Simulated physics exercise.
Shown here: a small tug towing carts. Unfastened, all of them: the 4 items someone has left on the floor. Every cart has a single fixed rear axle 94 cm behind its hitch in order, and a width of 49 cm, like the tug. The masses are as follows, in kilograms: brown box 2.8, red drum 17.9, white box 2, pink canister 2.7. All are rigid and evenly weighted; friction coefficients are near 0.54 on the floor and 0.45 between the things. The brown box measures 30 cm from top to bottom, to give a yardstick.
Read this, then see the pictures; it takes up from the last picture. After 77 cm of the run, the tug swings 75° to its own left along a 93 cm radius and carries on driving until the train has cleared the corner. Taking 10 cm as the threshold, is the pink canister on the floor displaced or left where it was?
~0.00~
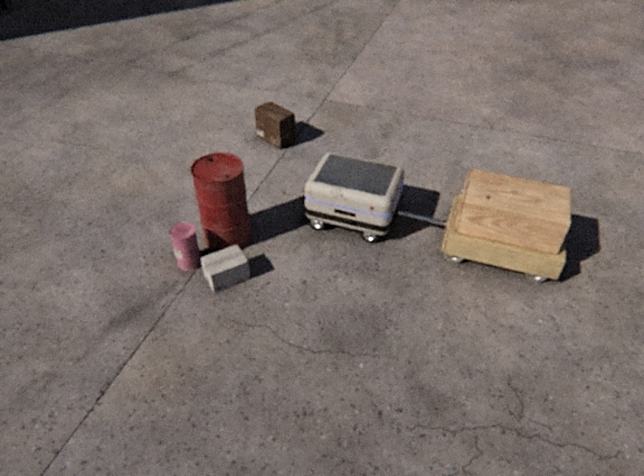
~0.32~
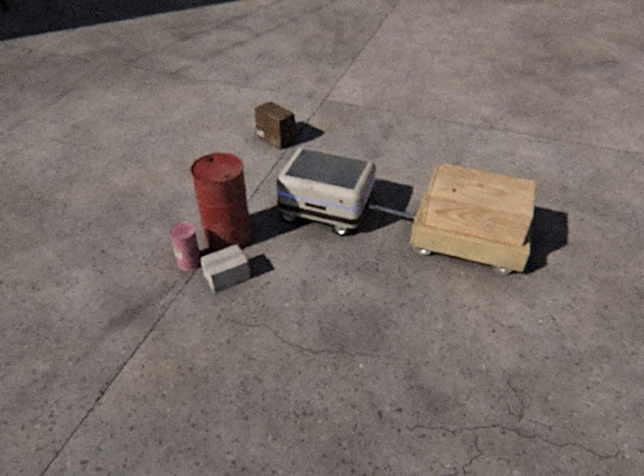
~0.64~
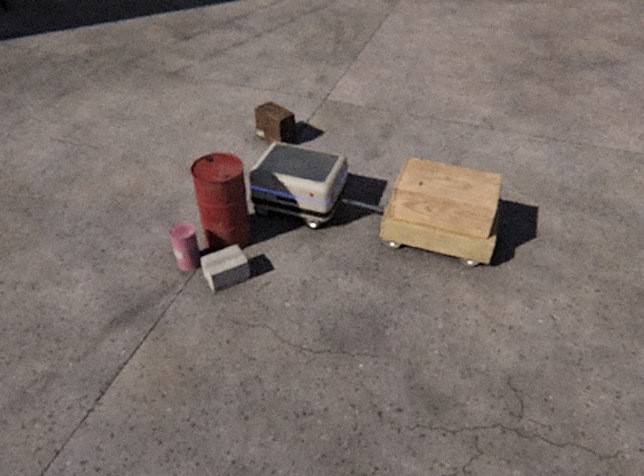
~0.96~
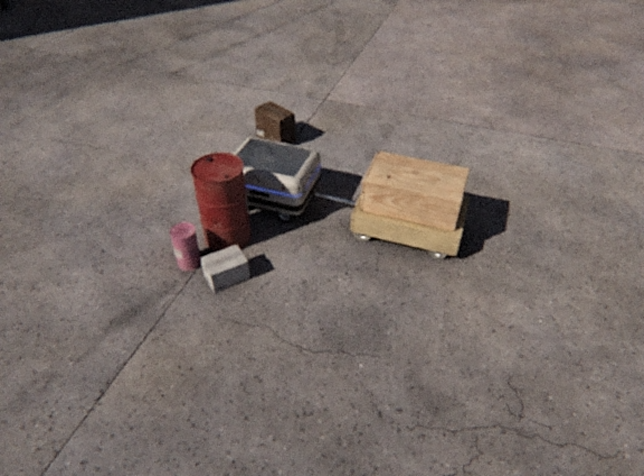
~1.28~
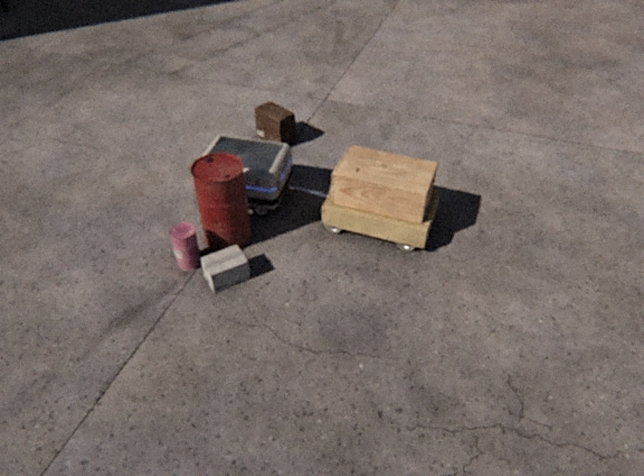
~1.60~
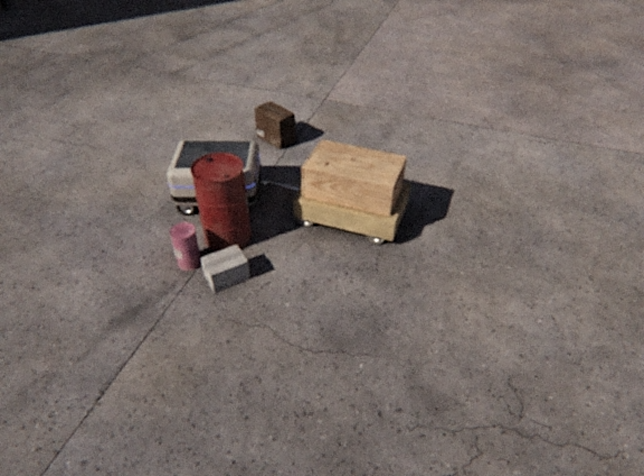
It is displaced.
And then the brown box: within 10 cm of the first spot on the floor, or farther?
In the end the brown box remains stationary.
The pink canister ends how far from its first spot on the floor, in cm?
22 cm.
By 2.40 s, tug has run 163 cm; red drum 3 cm from its spot.
By 3.30 s, tug has run 224 cm; pink canister 14 cm from its spot near (173, 260); red drum 24 cm from its spot; white box 4 cm from its spot.
By 4.40 s, tug has run 299 cm; pink canister 22 cm from its spot near (166, 267); red drum 34 cm from its spot; white box 10 cm from its spot.
When it is over (6.0 s), not toppled but over 10 cm from the start, red drum and pink canister; the other 2 within 10 cm of the start. End places, in pixels of the last picture, pink canister near (166, 268).
